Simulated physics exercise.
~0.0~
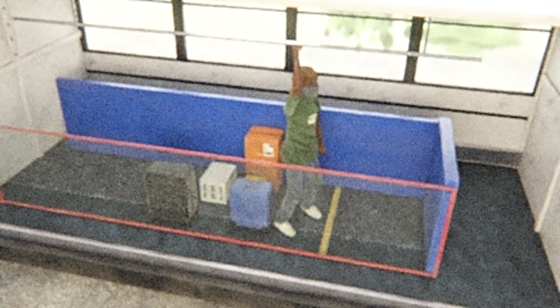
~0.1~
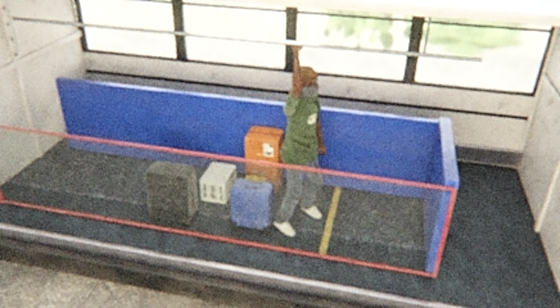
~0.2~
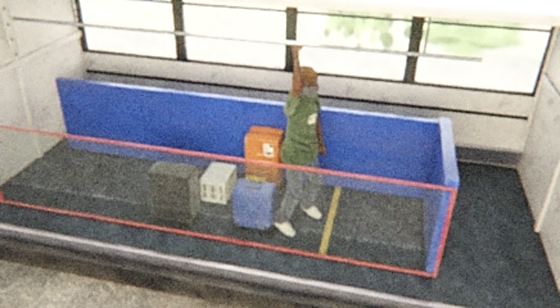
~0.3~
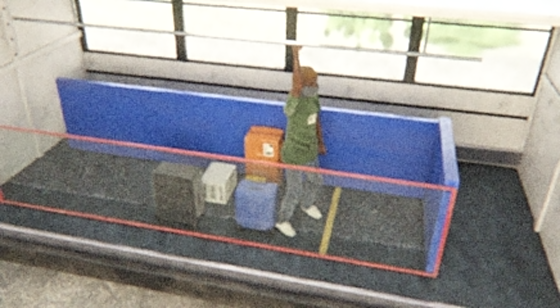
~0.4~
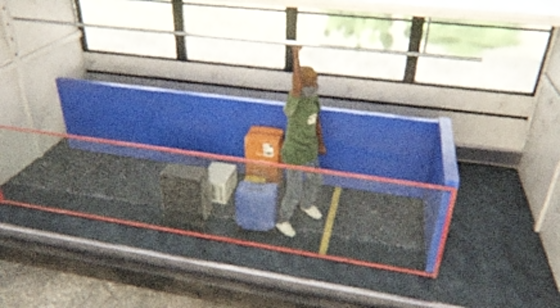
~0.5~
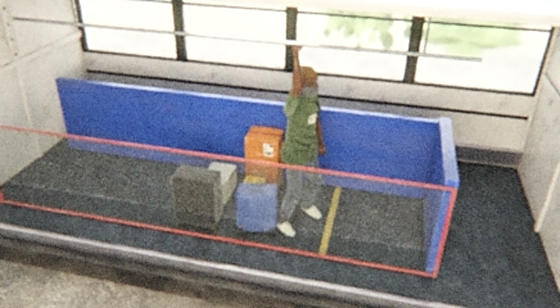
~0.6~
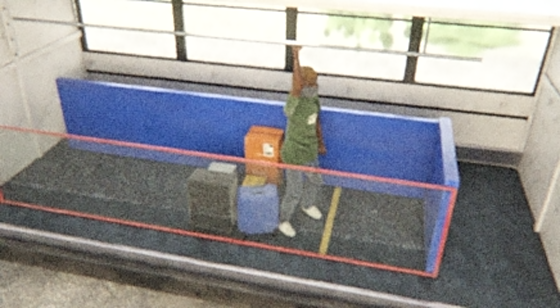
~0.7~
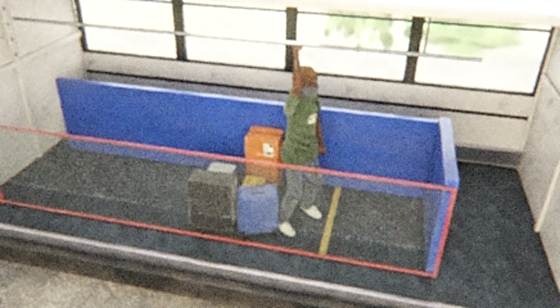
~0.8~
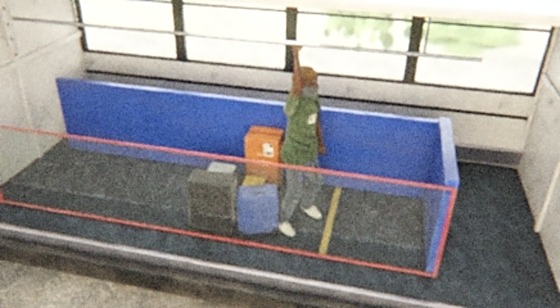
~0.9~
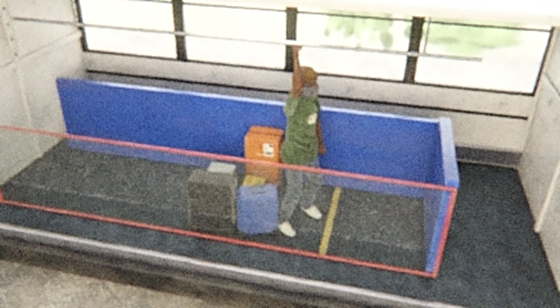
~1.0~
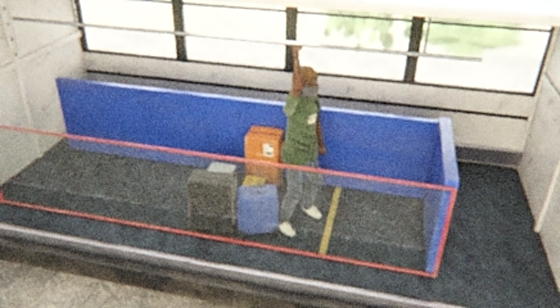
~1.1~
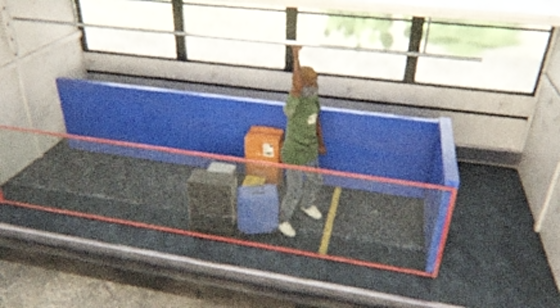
Bus luggage bay with a standing passenger gripping the overhead rail, black case sliding right among bags, stopping short of yellow line.
